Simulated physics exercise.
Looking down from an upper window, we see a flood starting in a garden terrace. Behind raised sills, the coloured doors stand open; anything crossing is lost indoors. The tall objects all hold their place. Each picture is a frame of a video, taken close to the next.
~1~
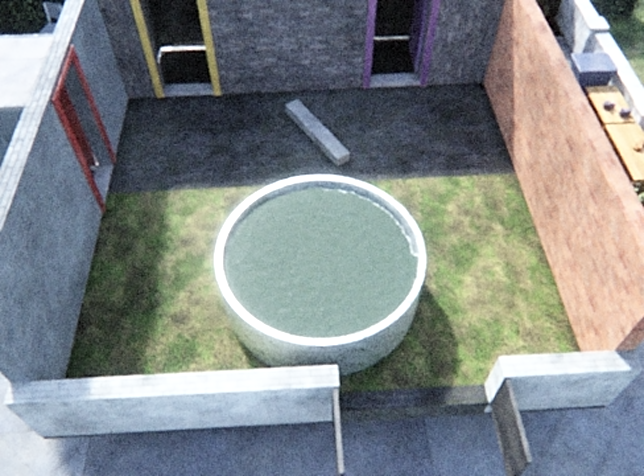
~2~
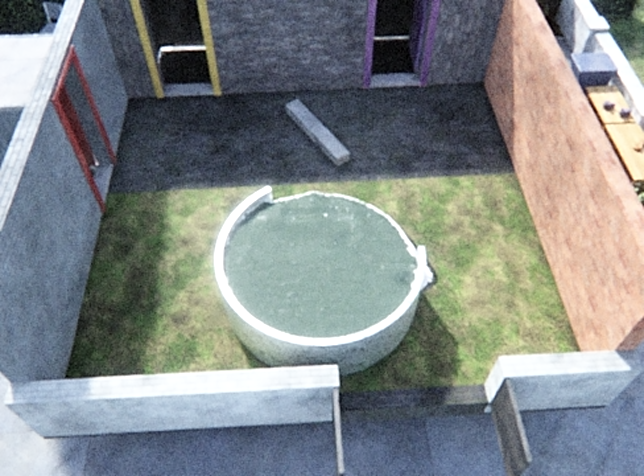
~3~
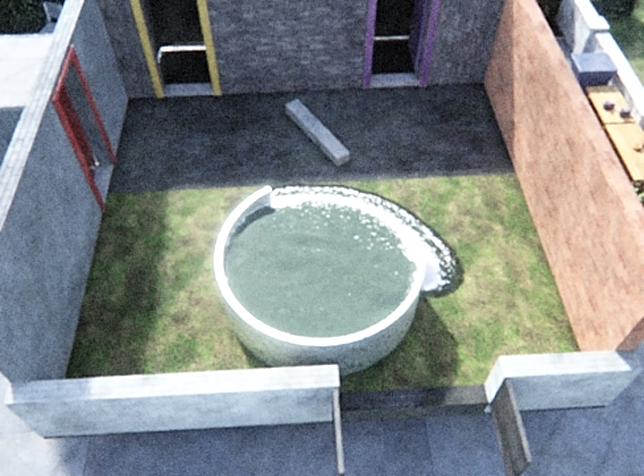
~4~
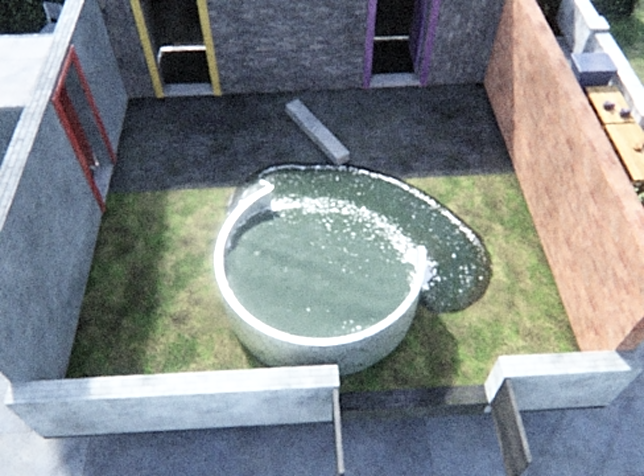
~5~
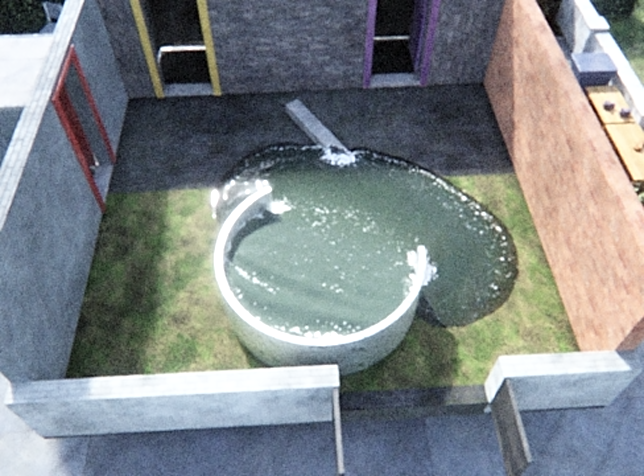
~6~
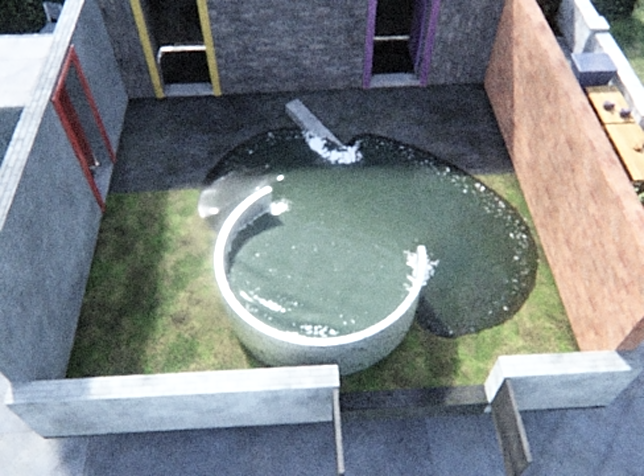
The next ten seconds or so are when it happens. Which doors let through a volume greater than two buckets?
Outcome: Red door: Overshoots; purple door: Overshoots; yellow door: Overshoots.
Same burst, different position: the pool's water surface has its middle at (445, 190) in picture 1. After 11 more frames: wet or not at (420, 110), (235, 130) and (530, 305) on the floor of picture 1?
Spot by spot, in the order asked: Swamped, swamped, swamped.
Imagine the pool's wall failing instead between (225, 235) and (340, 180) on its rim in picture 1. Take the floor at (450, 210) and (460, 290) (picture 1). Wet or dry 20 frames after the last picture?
Well, the first place would be still bare and the second one still bare.
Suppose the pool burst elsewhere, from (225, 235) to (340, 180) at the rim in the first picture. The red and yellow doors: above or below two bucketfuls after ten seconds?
Looking at it, the red door ends up above and the yellow door ends up above.
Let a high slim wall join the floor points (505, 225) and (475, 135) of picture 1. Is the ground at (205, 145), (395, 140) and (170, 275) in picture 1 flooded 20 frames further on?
Submerged, submerged, untouched.
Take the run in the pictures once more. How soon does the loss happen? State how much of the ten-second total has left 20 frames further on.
About 30 %.
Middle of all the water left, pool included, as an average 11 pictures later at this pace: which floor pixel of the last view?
I'd say around (365, 196).
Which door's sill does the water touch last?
Looking at the pictures, the answer is the red door.
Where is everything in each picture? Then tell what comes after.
The round tank at (321, 255) is whole and still, in the first picture.
The front is at (430, 282), out from the gap on the round tank's far side, in the second picture.
The front is at (456, 280), out from the gap on the round tank's far side, in the third picture.
The front is at (483, 282), out from the gap on the round tank's far side, in the fourth picture.
Water pours out on the round tank's far side and has run to (510, 281), in the fifth picture.
The front is at (214, 172), out from the gap on the round tank's far side, in the sixth picture.
A moment on, water covers 60 % of the floor; the red door not reached, the purple door wet at the sill, nothing in, the yellow door not reached.
Next, water covers 70 % of the floor; the red door not reached, the purple door over two buckets in, the yellow door under two buckets in.
Then, water covers 75 % of the floor; the red door wet at the sill, nothing in, the purple door far over two buckets in, the yellow door over two buckets in.
Later, water covers 95 % of the floor; the red door under two buckets in, the purple door far over two buckets in, the yellow door over two buckets in.
In the end, water covers 95 % of the floor; the red door far over two buckets in, the purple door far over two buckets in, the yellow door far over two buckets in.
